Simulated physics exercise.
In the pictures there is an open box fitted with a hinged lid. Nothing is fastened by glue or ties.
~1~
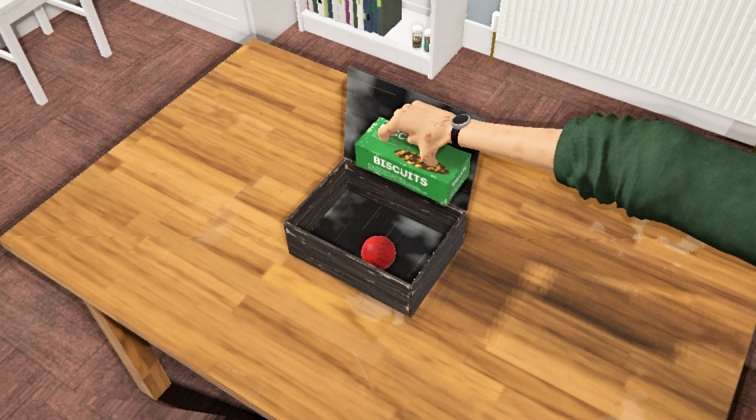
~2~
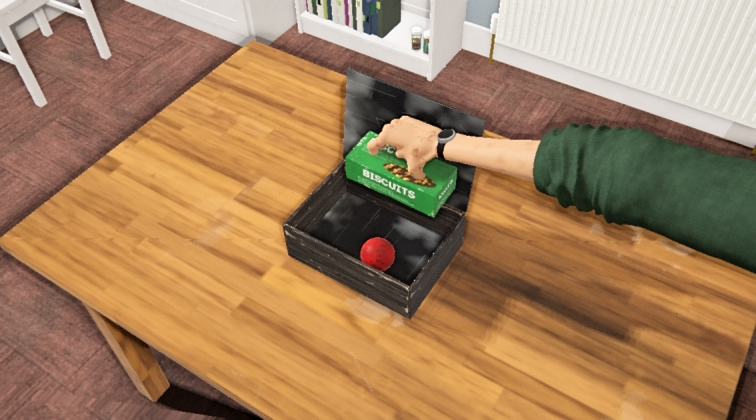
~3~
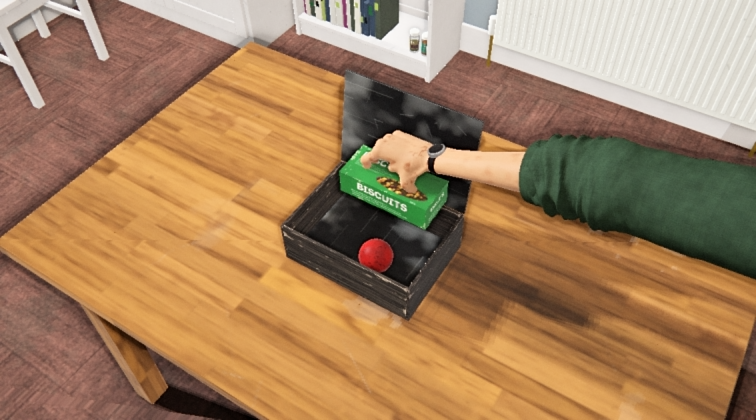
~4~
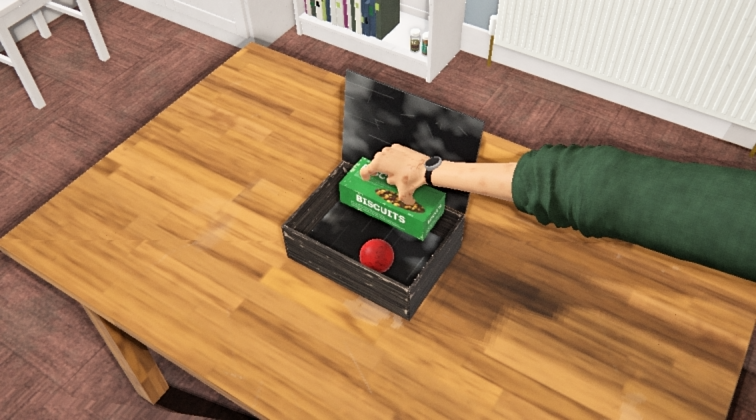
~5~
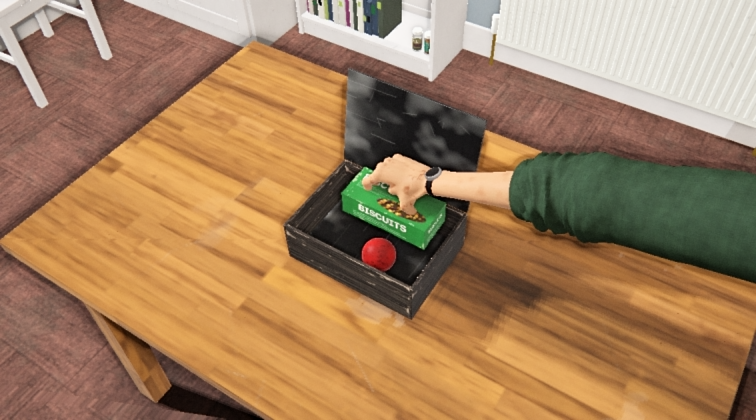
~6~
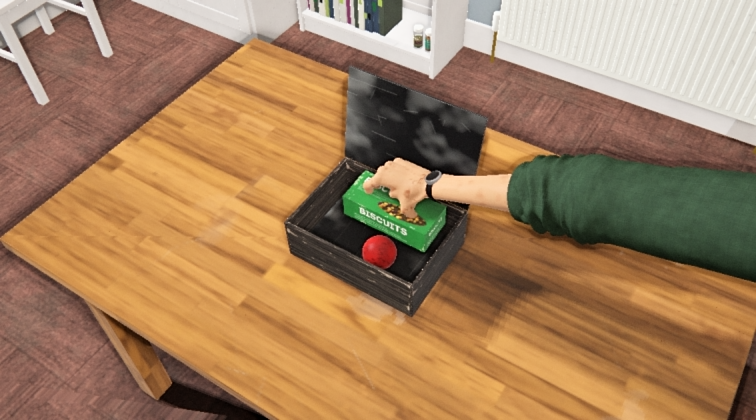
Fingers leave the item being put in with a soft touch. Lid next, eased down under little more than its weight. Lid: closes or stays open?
Closes.
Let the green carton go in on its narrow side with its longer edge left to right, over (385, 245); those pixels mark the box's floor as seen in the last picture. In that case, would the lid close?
After that, the lid lies down snugly.
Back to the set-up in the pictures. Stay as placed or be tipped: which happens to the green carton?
The green carton stays as it was set.
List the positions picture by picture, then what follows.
In the first picture, still above its spot; green carton (412, 160); red ball (379, 253).
In the second picture, still above its spot; green carton (400, 172); red ball (378, 255).
In the third picture, still above its spot; green carton (393, 186); red ball (376, 256).
In the fourth picture, still above its spot; green carton (392, 198); red ball (377, 256).
In the fifth picture, still above its spot; green carton (393, 207); red ball (379, 255).
In the sixth picture, put in, still held; green carton (394, 210); red ball (380, 253).
Then, 1.30 s on from there, lid 86° above the rim; green carton shifted a little near (394, 233); red ball shifted a little.
Then, 1.80 s on from there, lid 35° above the rim; green carton shifted a little near (394, 233); red ball shifted a little.
In the end, lid shut; moved from the start, green carton; red ball unmoved. At the end, from the last picture's camera, green carton near (394, 233).
